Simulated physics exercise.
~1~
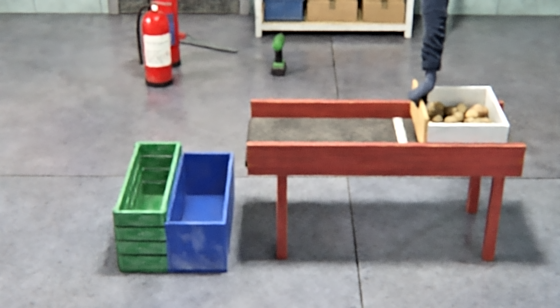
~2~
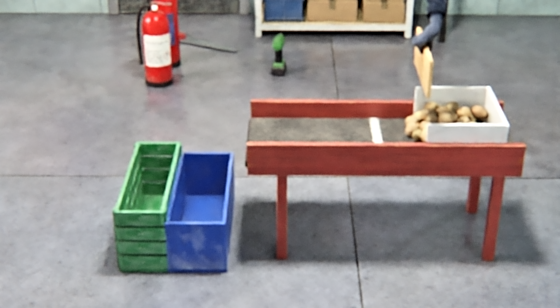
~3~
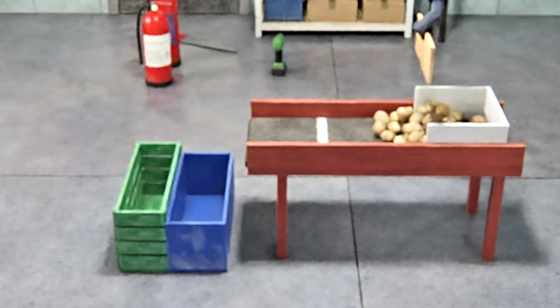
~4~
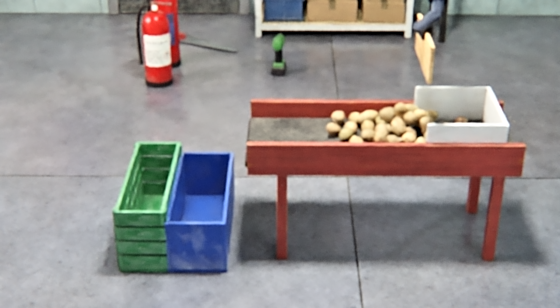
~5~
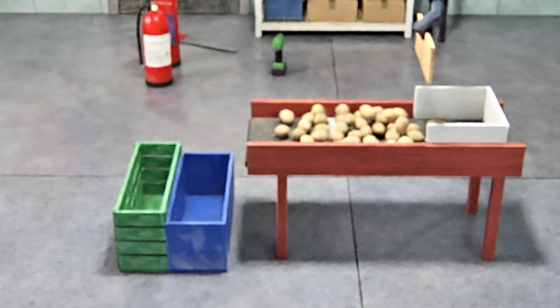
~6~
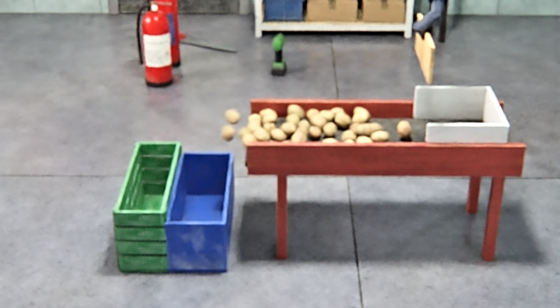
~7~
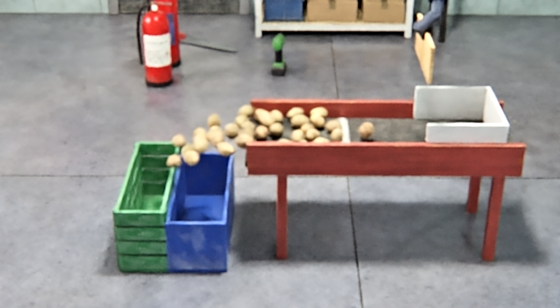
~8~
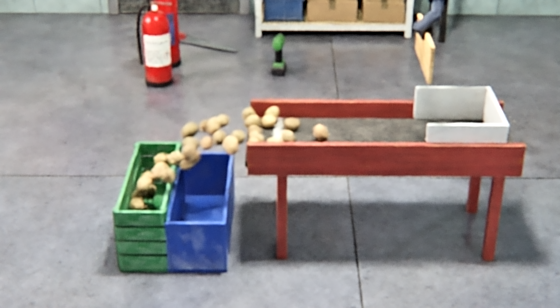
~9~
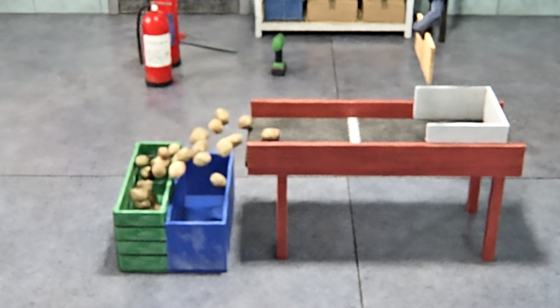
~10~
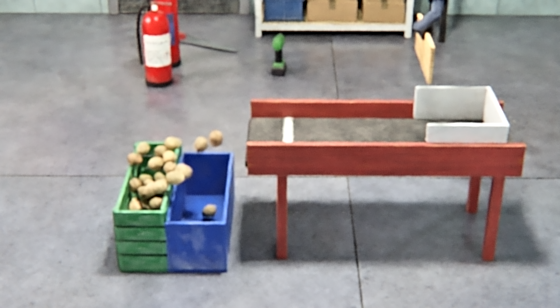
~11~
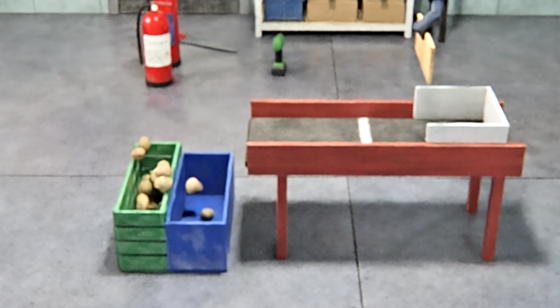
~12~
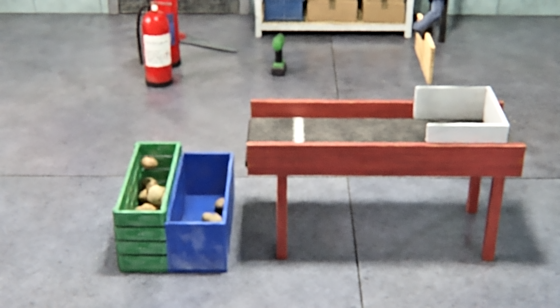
A gloved hand lifted a gate from a white pen on a red conveyor table, and the potatoes rode the belt left and tumbled off its end, most landing in the green tub and a few in the blue bin.
